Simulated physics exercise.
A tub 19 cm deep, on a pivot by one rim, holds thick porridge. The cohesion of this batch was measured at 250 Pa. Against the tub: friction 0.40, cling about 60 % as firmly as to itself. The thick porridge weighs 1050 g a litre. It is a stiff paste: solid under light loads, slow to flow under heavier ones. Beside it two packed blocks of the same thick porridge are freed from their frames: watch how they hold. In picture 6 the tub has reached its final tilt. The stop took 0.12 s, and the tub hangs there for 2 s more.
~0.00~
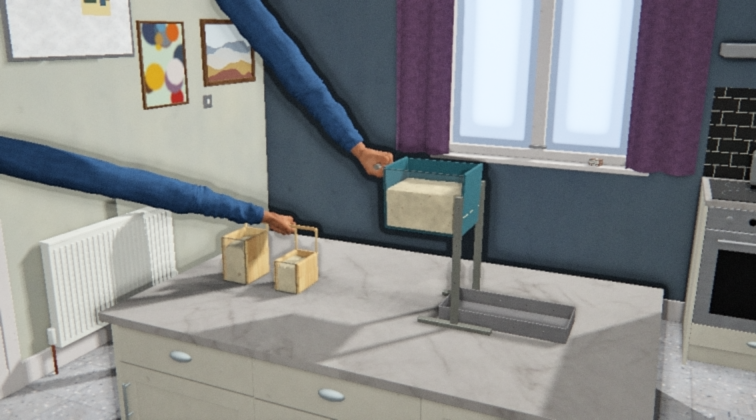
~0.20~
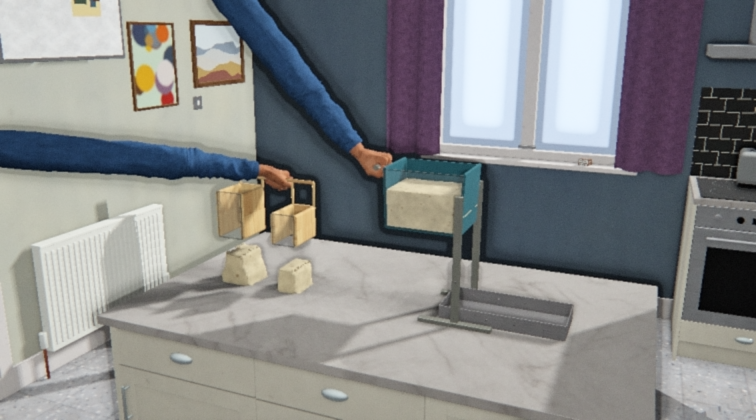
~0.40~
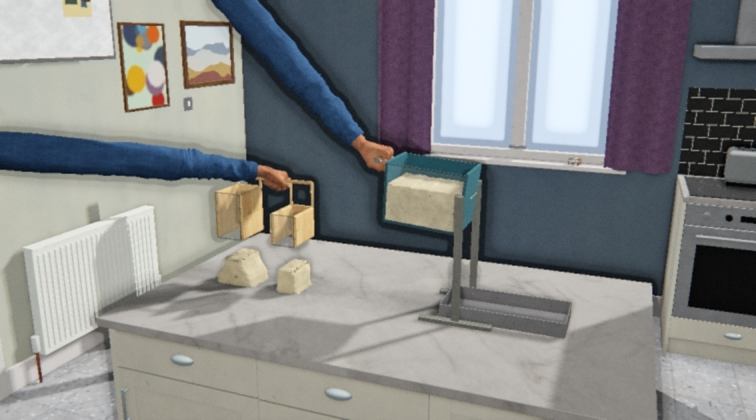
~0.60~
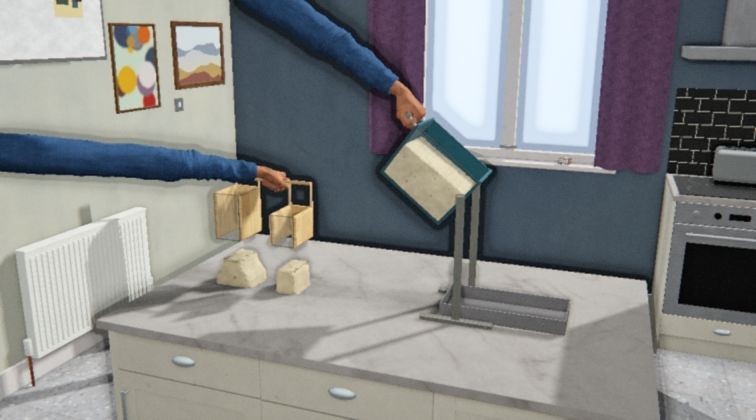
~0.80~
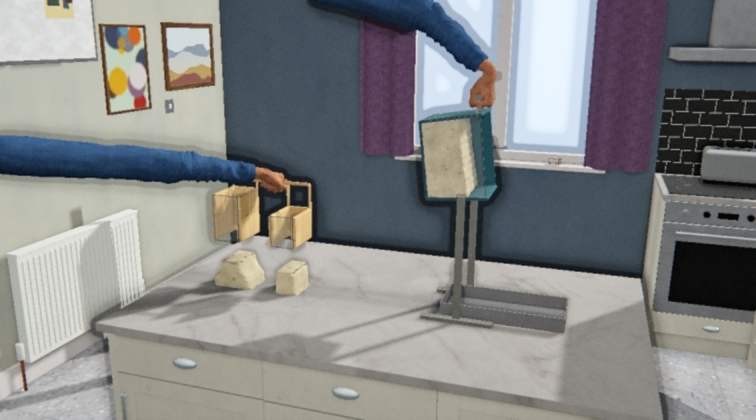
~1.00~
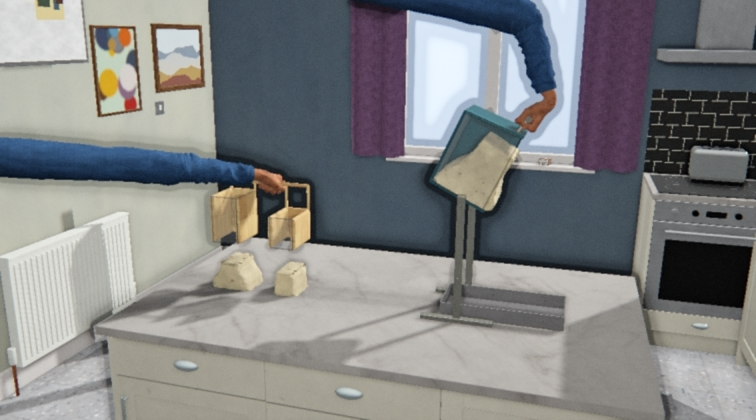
To begin with, one hand grips a teal tub of thick, pale porridge on a stand while another lifts two wooden moulds off two blocks, which slump slightly. The first hand then swings the tub up and over to the right, and the porridge shifts partly away from its inside.
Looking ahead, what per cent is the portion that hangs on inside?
Expect roughly 0 %.
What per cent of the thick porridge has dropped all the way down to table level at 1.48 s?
Some 100 per cent.
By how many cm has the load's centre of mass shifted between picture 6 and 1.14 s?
About 16 cm.
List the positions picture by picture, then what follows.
Handle-side rim at (386, 168), tilt 0 degrees; highest point of the thick porridge at (452, 196); test blocks 14 cm, 9.2 cm high (left to right), in the first frame.
Handle-side rim at (386, 169), tilt 0 degrees; highest point of the thick porridge at (453, 196); test blocks 12 cm, 8.9 cm high (left to right), in the second frame.
Handle-side rim at (388, 163), tilt 5 degrees; highest point of the thick porridge at (391, 185); test blocks 10 cm, 8.8 cm high (left to right), in the third frame.
Handle-side rim at (418, 127), tilt 39 degrees; highest point of the thick porridge at (407, 146); test blocks 10 cm, 8.8 cm high (left to right), in the fourth frame.
Handle-side rim at (481, 117), tilt 83 degrees; highest point of the thick porridge at (454, 121); test blocks 10 cm, 8.8 cm high (left to right), in the fifth frame.
Handle-side rim at (522, 139), tilt 114 degrees; highest point of the thick porridge at (485, 140); test blocks 10 cm, 8.8 cm high (left to right), in the sixth frame.
By 1.14 s, the tub is at 114 degrees and holds 26 %.
By 1.31 s, the tub is at 114 degrees and holds 0 %.
By 1.48 s, the tub is at 114 degrees and holds 0 %.
By 1.65 s, the tub is at 114 degrees and holds 0 %.
By 3.00 s, at the end, the tub is at 114 degrees and holds 0 %.
